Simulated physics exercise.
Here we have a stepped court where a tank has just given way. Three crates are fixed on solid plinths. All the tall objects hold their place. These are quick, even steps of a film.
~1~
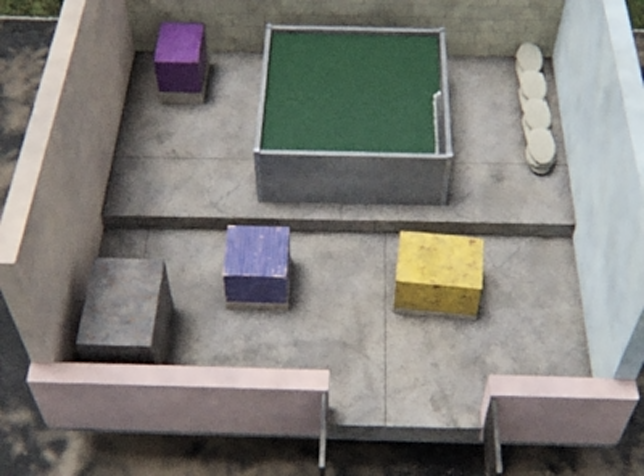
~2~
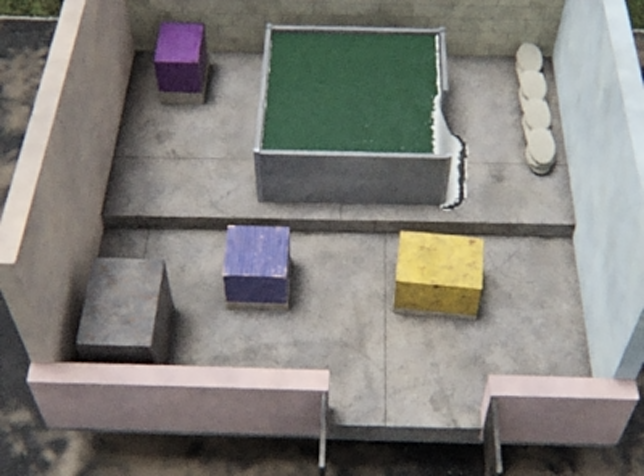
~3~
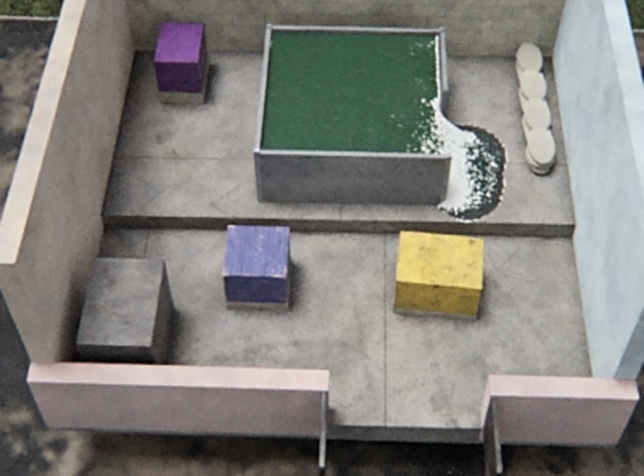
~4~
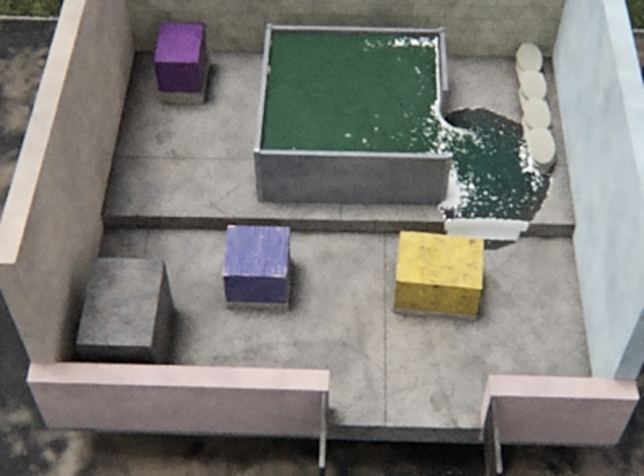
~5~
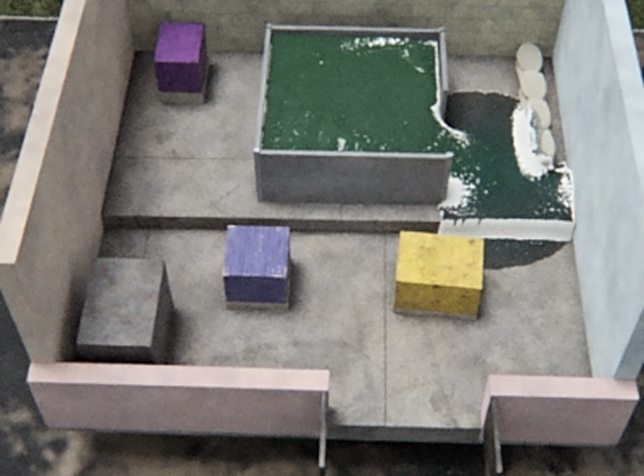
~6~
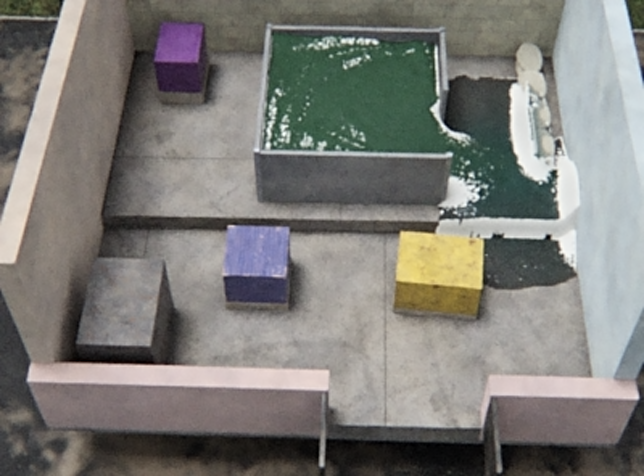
Green water tank on a stepped court pouring from its right side, spreading past pale discs and over the step's edge.
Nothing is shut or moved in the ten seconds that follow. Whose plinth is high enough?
The purple crate escapes dry; the yellow crate is wetted; the blue crate is wetted.
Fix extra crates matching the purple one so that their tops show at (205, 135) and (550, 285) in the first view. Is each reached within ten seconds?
As listed: Remains dry, takes water.
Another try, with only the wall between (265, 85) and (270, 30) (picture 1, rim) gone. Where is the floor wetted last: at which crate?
That is the crate marked yellow.
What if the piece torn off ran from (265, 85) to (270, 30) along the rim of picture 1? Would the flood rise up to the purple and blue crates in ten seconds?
My reading: Purple crate is soaked, blue crate takes water.
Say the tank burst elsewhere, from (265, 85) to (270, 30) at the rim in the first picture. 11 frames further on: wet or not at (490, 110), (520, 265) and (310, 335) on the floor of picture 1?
As listed: Clear, no water, free of water.
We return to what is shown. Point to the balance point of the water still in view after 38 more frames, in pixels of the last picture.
Near (365, 201).
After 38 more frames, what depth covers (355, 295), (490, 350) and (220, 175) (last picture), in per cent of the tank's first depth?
About 4, 18 and 2 per cent.
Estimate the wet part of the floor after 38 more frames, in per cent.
About 95 per cent.
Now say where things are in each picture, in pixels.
In the first picture, still water in the water tank at (354, 92).
In the second picture, water pours out at (441, 155) and has run to (445, 207).
In the third picture, the front is at (492, 141), out from the gap at (440, 156).
In the fourth picture, the front is at (543, 187), out from the gap at (440, 157).
In the fifth picture, water pours out at (440, 157) and has run to (572, 220).
In the sixth picture, the front is at (573, 271), out from the gap at (440, 156).
A moment on, water covers 25 % of the floor; the purple crate not reached, the yellow crate water round its plinth, the blue crate not reached.
Next, water covers 35 % of the floor; the purple crate not reached, the yellow crate water round its plinth, the blue crate not reached.
Then, water covers 60 % of the floor; the purple crate water round its plinth, the yellow crate water round its plinth, the blue crate water round its plinth.
Later, water covers 95 % of the floor; the purple crate water round its plinth, the yellow crate water round its plinth, the blue crate water round its plinth.
In the end, water covers 95 % of the floor; the purple crate stayed above the water, the yellow crate was topped, the blue crate was topped.
